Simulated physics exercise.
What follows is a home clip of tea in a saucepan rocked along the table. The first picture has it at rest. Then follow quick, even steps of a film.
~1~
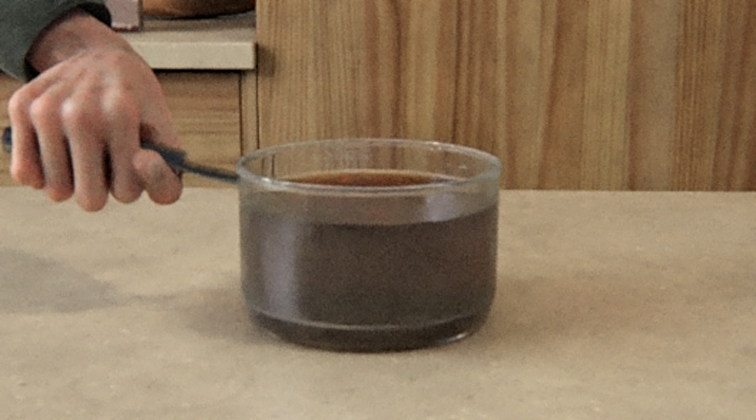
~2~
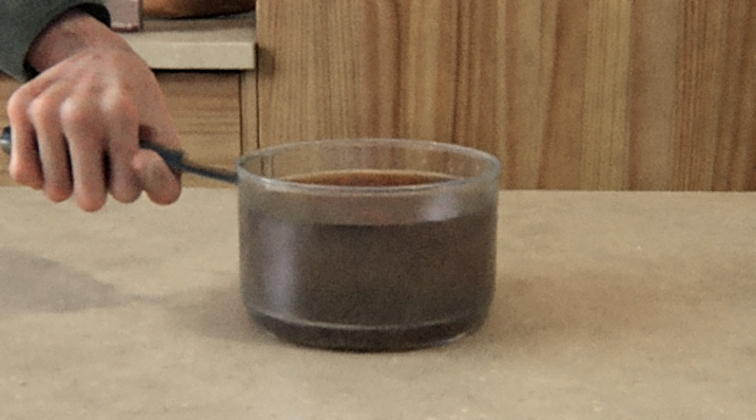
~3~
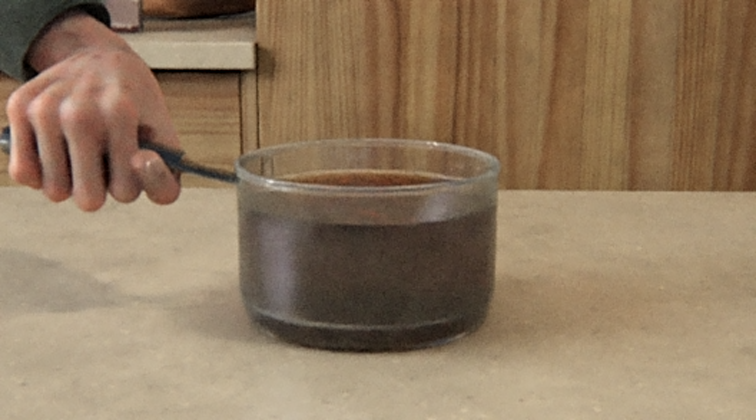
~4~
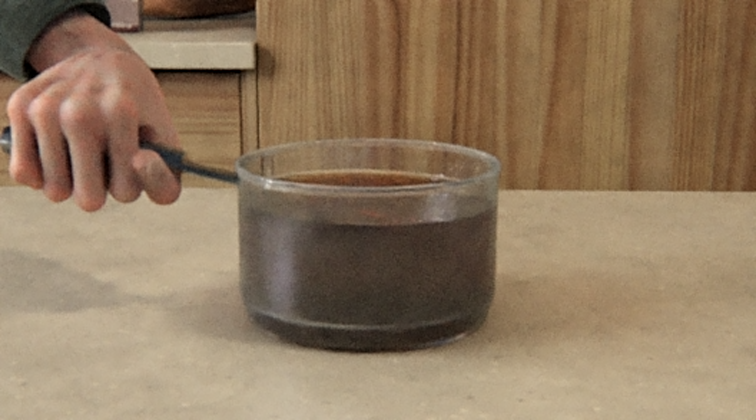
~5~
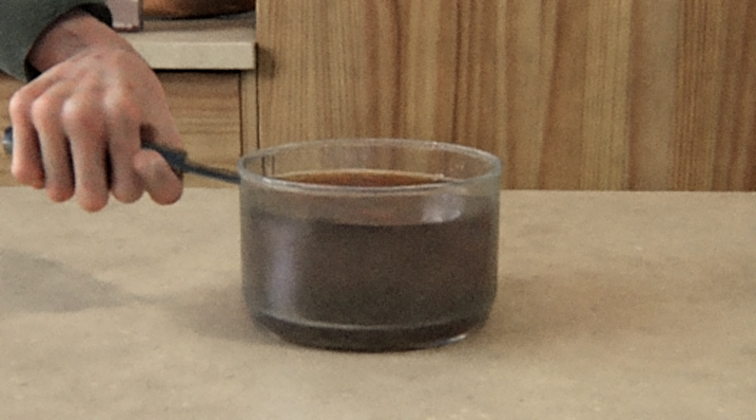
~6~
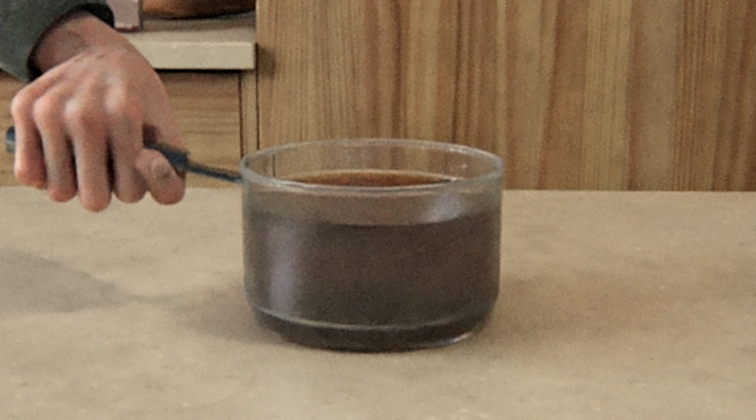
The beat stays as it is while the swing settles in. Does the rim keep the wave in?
Yes, does not overflow.
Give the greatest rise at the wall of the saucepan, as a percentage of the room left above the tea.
Roughly 50 per cent.
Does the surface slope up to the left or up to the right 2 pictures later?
It's to the right flank.
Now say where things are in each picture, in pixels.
The first frame shows saucepan (369, 234) about three quarters full; at rest.
The second frame shows saucepan about three quarters full, surface at (367, 196); surface about level.
The third frame shows saucepan (367, 234) about three quarters full; surface about level.
The fourth frame shows saucepan about three quarters full, surface at (367, 196); surface about level.
The fifth frame shows saucepan (371, 234) about three quarters full; surface about level.
The sixth frame shows saucepan about three quarters full, surface at (372, 196); surface about level.
Shortly, the highest wave so far stays far below the rim.
Then, the highest wave so far climbs under half way to the rim.
At the finish, the highest wave so far climbs under half way to the rim; nothing has left it.
